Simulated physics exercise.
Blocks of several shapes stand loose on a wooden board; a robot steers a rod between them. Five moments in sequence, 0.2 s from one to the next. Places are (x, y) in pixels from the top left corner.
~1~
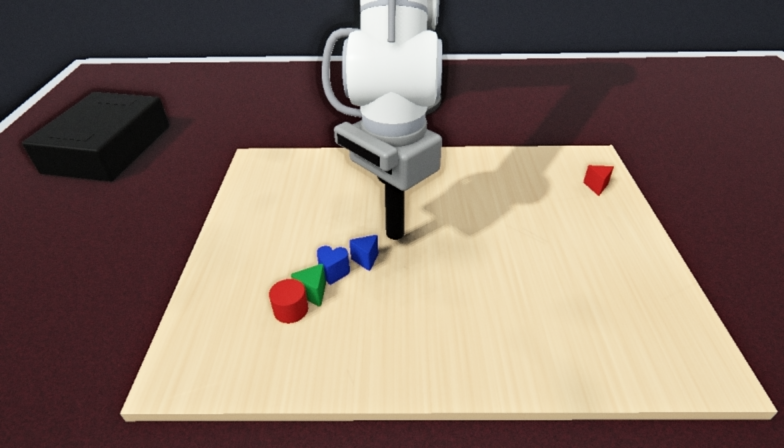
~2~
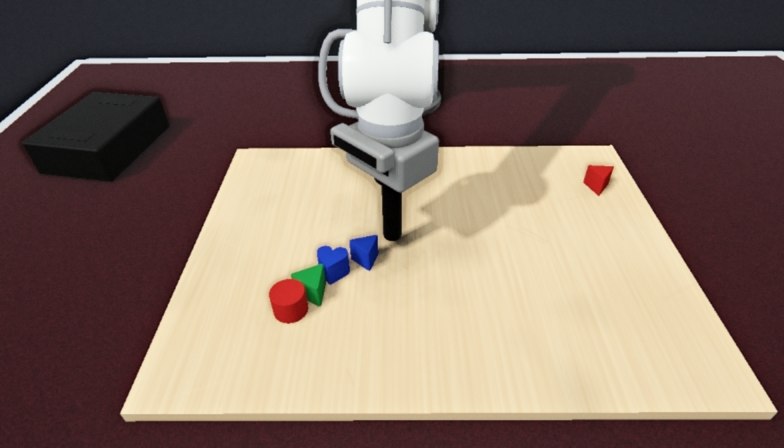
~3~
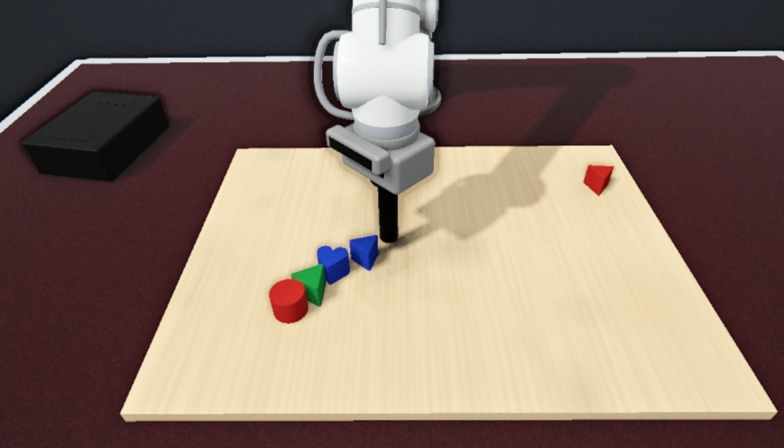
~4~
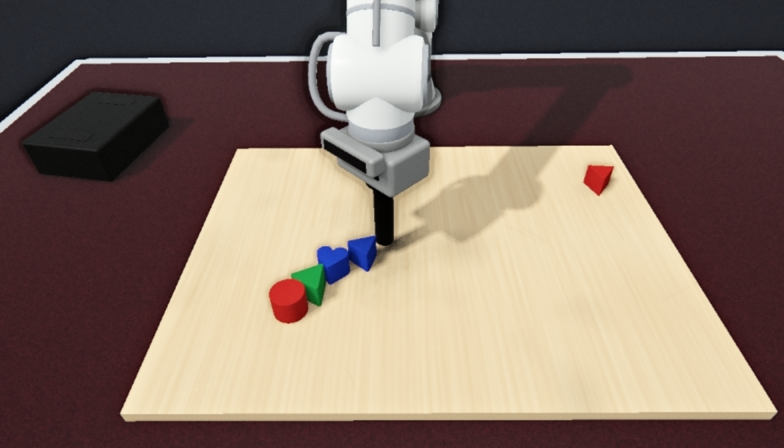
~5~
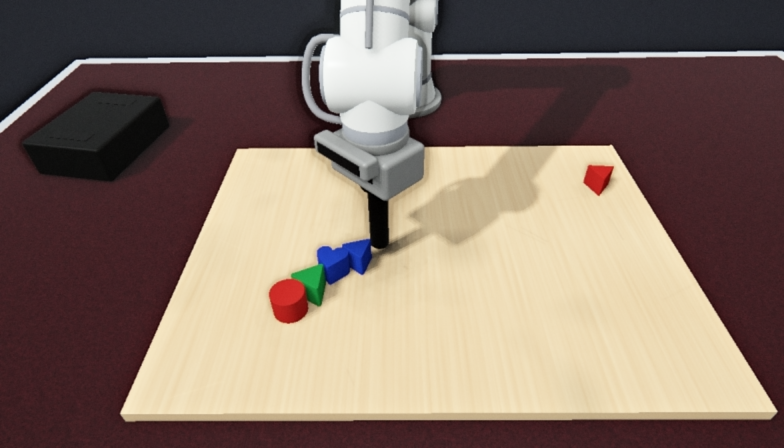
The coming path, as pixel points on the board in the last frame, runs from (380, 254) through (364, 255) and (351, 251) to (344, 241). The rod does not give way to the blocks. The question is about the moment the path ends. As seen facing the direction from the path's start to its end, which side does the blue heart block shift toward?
It's pushed left.
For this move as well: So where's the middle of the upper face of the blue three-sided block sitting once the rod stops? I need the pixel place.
I think it will end close to (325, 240).
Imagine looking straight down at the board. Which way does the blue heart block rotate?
Seen from above, counterclockwise.
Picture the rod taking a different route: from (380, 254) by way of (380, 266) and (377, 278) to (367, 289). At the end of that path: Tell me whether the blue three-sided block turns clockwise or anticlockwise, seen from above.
Viewed from the top, it goes clockwise.
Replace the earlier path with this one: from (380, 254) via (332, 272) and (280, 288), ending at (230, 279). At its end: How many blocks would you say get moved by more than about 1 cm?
A pair of blocks is moved.
What follows on the original path. Halfway along, rod at (356, 244); blue heart block at (312, 256), turned 70° anticlockwise; blue three-sided block at (330, 241), turned 30° clockwise.
At the end, rod at (343, 231); green three-sided block unmoved; blue heart block at (311, 256), turned 75° anticlockwise; blue three-sided block at (325, 240), turned 10° clockwise.
